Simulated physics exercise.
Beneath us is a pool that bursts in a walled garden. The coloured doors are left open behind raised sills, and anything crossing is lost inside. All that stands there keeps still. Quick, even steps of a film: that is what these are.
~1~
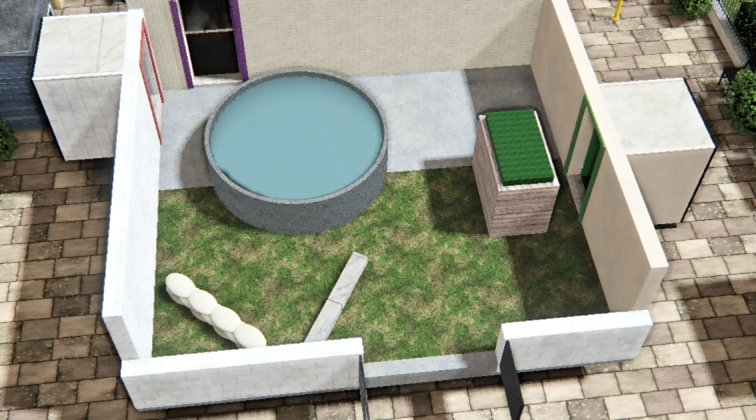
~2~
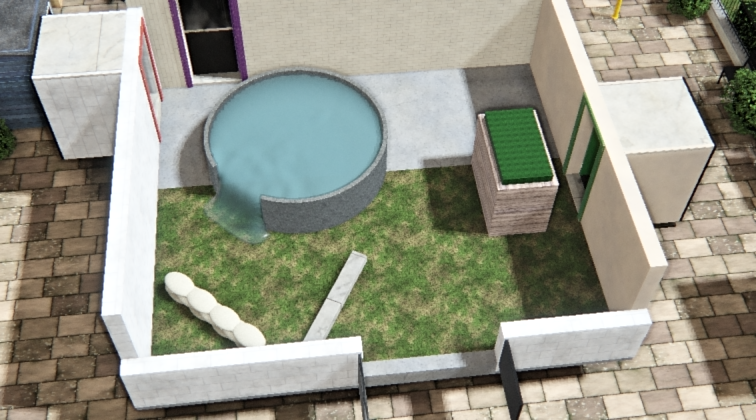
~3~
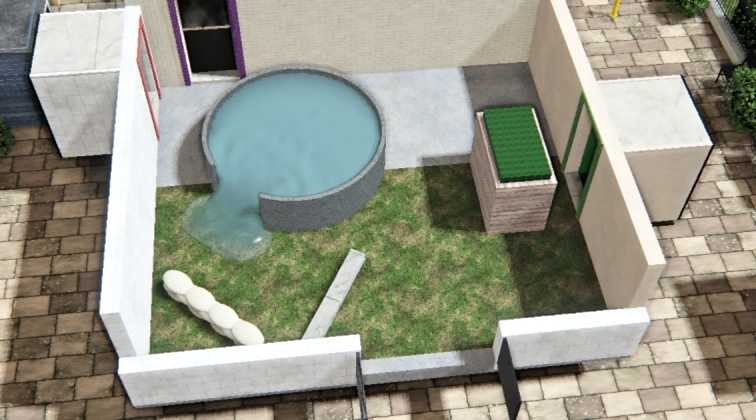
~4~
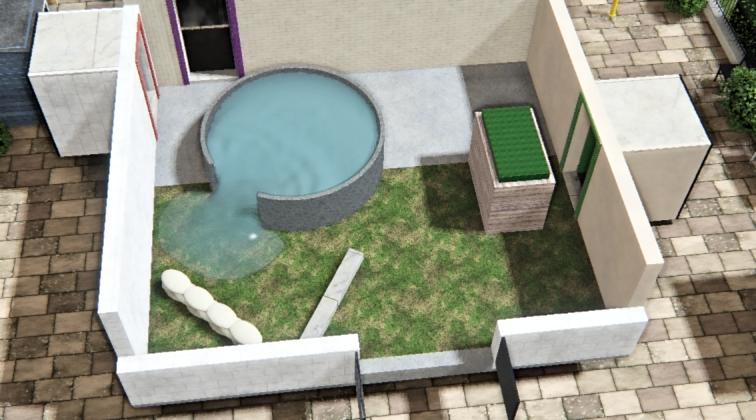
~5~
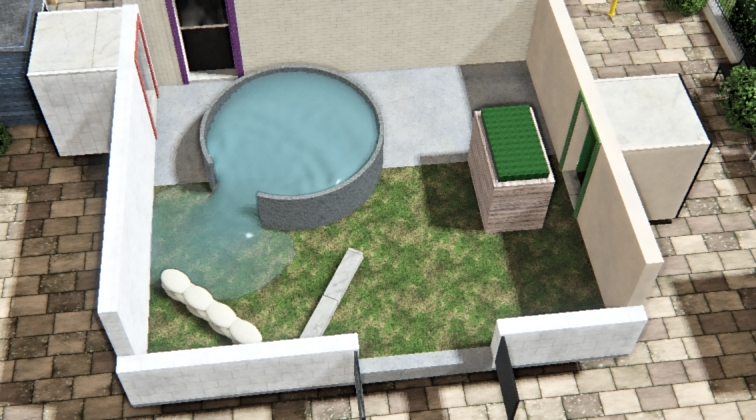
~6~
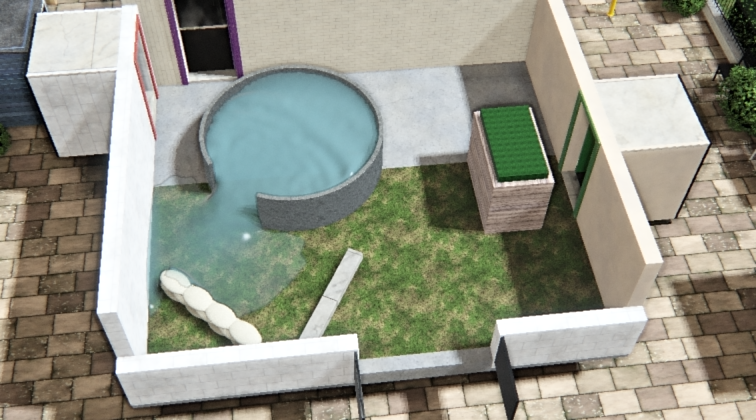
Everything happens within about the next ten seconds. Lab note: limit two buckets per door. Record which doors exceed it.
At the end, the red door does not pass two buckets, the purple door passes two buckets, the green door does not pass two buckets.
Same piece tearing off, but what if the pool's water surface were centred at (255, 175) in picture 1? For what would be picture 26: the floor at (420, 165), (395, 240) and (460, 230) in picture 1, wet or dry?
Result: Spared; inundated; spared.
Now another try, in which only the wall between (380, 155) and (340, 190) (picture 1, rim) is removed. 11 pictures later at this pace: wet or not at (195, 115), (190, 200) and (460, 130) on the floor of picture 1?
Respectively: Parched, parched and drenched.
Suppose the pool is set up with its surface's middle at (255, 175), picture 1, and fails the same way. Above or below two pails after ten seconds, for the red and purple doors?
Briefly, the red door remains beneath it and the purple door tops that amount.
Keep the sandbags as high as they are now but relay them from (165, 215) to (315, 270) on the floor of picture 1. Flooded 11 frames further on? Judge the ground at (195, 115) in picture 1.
Result at the point: Soaked.
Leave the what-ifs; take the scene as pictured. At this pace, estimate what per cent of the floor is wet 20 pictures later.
Some 45 per cent.
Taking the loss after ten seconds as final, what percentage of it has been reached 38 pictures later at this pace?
My estimate is roughly 50 percent.
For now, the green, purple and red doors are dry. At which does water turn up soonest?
Answer: The door marked red.
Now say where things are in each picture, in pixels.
In the first frame, still water in the round tank at (297, 135).
In the second frame, water pours out at (239, 205) and has run to (258, 241).
In the third frame, water pours out at (238, 204) and has run to (230, 256).
In the fourth frame, the front is at (164, 243), out from the gap at (236, 204).
In the fifth frame, water pours out at (236, 203) and has run to (151, 278).
In the sixth frame, water pours out at (235, 203) and has run to (149, 312).
A moment on, water covers 20 % of the floor; the red door not reached, the purple door not reached, the green door not reached.
Next, water covers 30 % of the floor; the red door wet at the sill, nothing in, the purple door not reached, the green door not reached.
Then, water covers 45 % of the floor; the red door wet at the sill, nothing in, the purple door under two buckets in, the green door not reached.
Later, water covers 75 % of the floor; the red door wet at the sill, nothing in, the purple door far over two buckets in, the green door not reached.
In the end, water covers 95 % of the floor; the red door wet at the sill, nothing in, the purple door far over two buckets in, the green door wet at the sill, nothing in.
